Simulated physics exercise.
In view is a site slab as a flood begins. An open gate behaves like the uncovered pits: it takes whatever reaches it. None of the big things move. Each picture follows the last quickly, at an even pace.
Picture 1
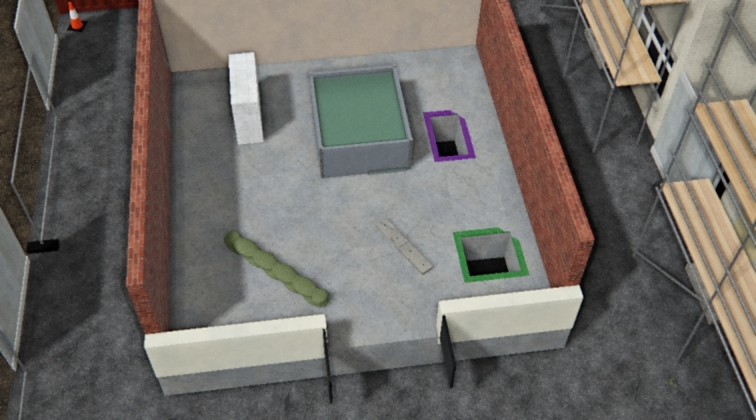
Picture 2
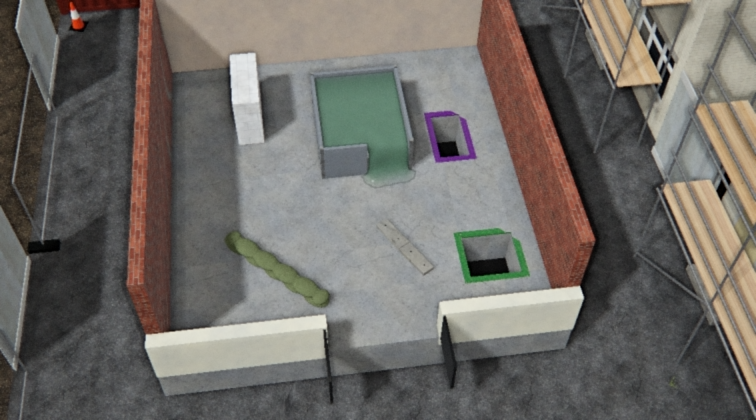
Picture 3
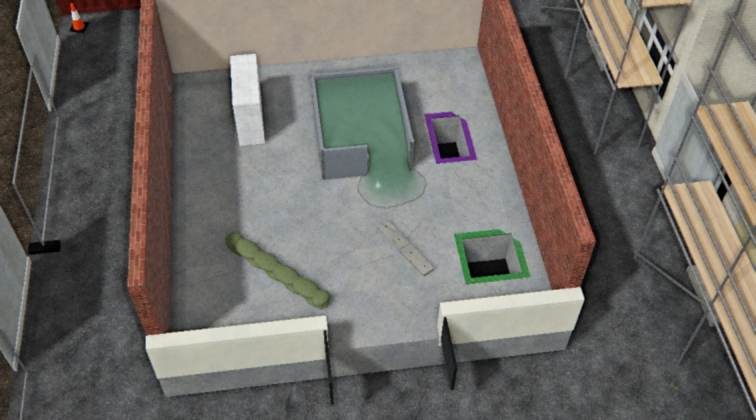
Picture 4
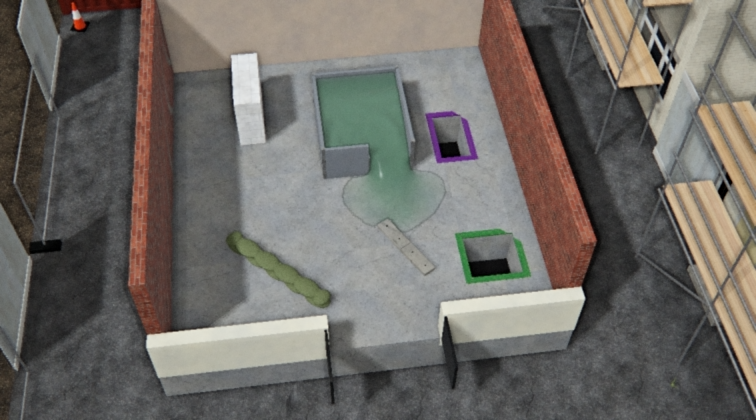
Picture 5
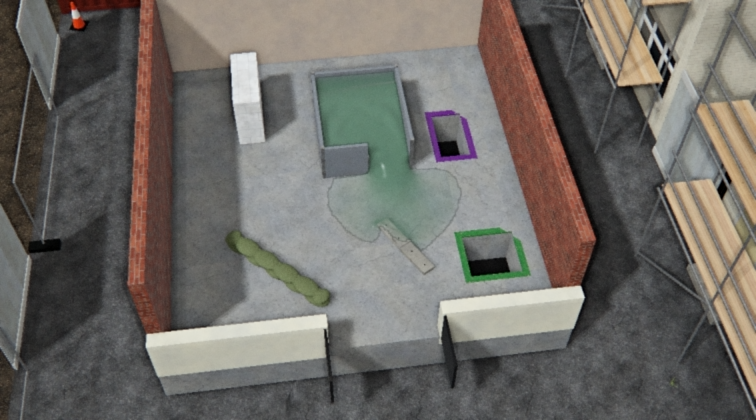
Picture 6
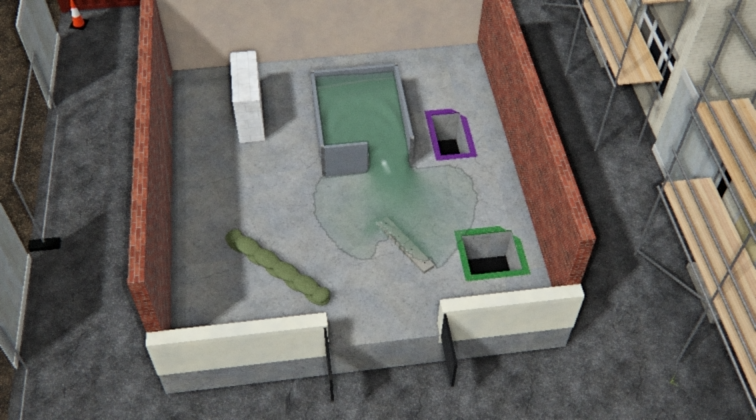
Green water pours from a breach in the front right of a grey, square-sided tank on a concrete site slab, seen from high above by a still camera. Brick walls flank the slab, with a white block and a lumpy olive roll at left, and purple-edged and green-edged pits at right. The tank starts whole, then its corner opens and the water spreads forward in a widening sheet around a flat grey strip.
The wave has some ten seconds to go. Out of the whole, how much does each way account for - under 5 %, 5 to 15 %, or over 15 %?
The gate carries off upward of fifteen per cent, the green pit carries off upward of fifteen per cent, the purple pit carries off beneath five per cent.
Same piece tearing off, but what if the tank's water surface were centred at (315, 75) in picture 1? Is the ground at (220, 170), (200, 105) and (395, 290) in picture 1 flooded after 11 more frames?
Outcome, in sequence: Unwetted, unwetted, wetted.
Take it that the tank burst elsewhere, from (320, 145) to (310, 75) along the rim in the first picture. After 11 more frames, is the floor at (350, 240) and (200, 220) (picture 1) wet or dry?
Waterless, submerged.
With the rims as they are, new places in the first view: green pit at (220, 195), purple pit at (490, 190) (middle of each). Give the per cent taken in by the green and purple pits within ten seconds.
Green share 2%, purple share 20%.
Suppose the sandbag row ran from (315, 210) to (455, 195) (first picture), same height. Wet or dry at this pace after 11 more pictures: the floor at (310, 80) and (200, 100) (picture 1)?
At that moment the first point is parched and the second point is parched.
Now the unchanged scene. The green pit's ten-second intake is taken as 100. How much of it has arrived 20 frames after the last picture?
By then roughly 40 percent of the ten-second total is in.
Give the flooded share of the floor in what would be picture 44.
My best guess is some 45 %.
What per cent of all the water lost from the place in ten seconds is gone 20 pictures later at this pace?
Around 40 %.
A moment on, water covers 25 % of the floor; the gate 0 %, the green pit 2 %, the purple pit 0 %.
Next, water covers 30 % of the floor; the gate 4 %, the green pit 7 %, the purple pit 0 %.
Then, water covers 35 % of the floor; the gate 11 %, the green pit 15 %, the purple pit 0 %.
Later, water covers 45 % of the floor; the gate 18 %, the green pit 27 %, the purple pit 1 %.
In the end, water covers 45 % of the floor; the gate 22 %, the green pit 37 %, the purple pit 2 %.
